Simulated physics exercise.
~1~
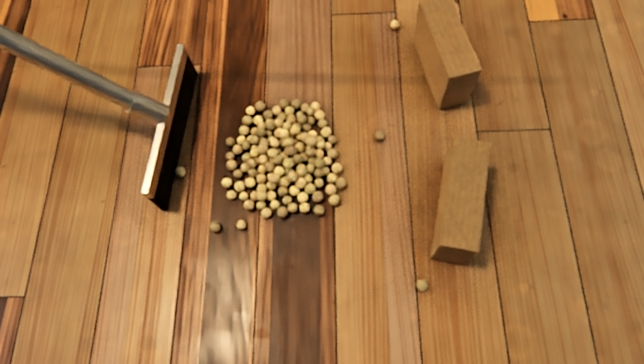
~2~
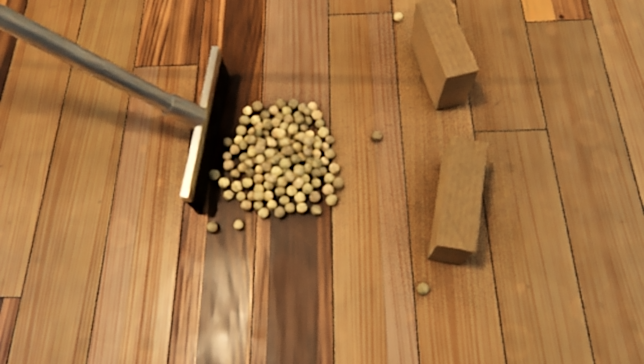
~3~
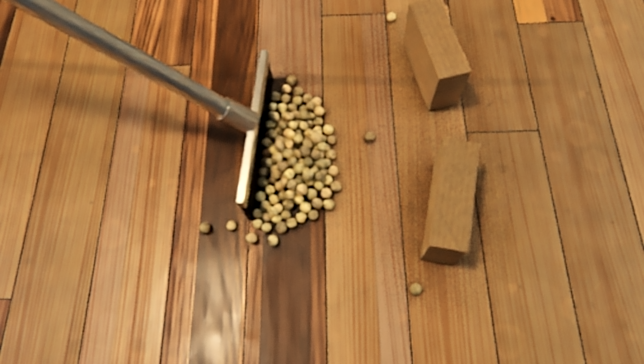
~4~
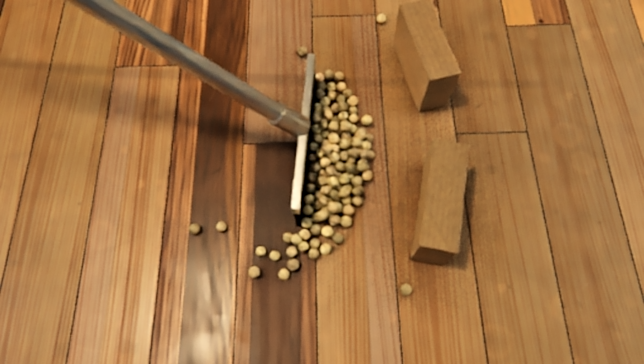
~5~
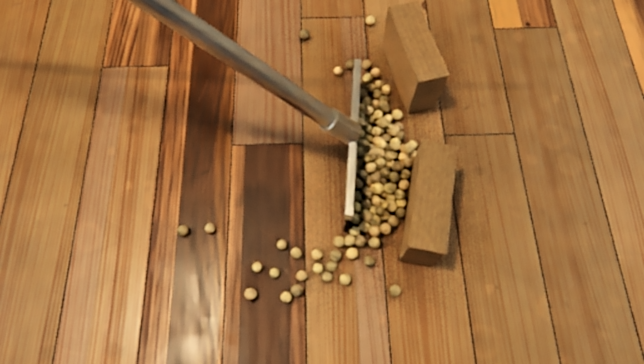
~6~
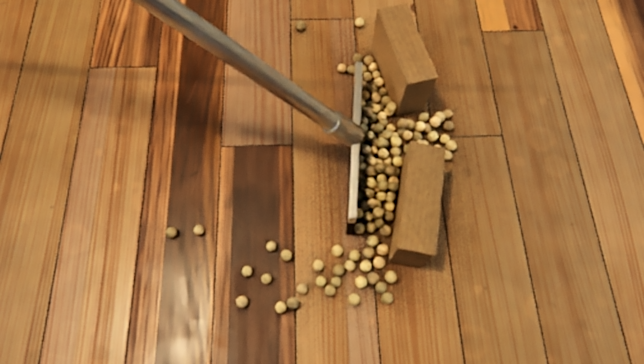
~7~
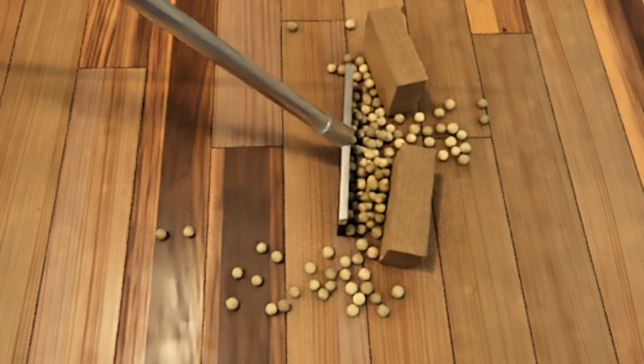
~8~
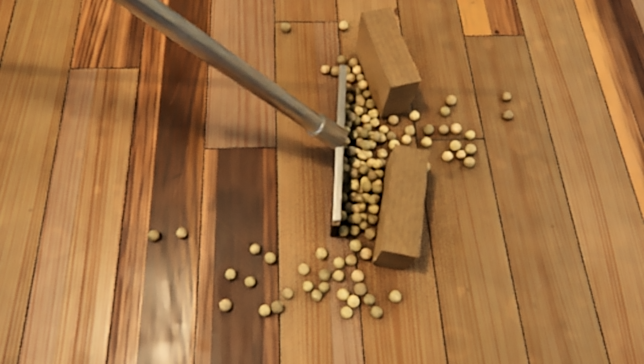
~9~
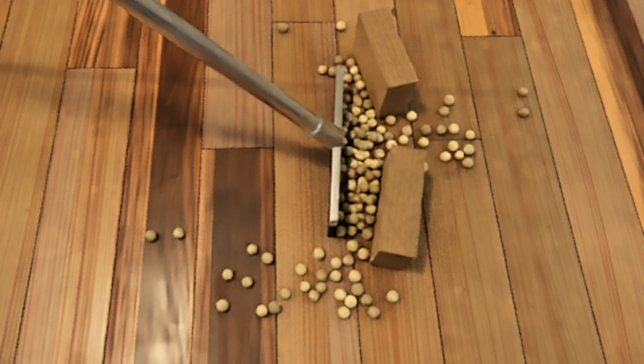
A squeegee pushing a pile of round nuts rightwards across a wooden floor against two blocks, a few slipping through the gap.
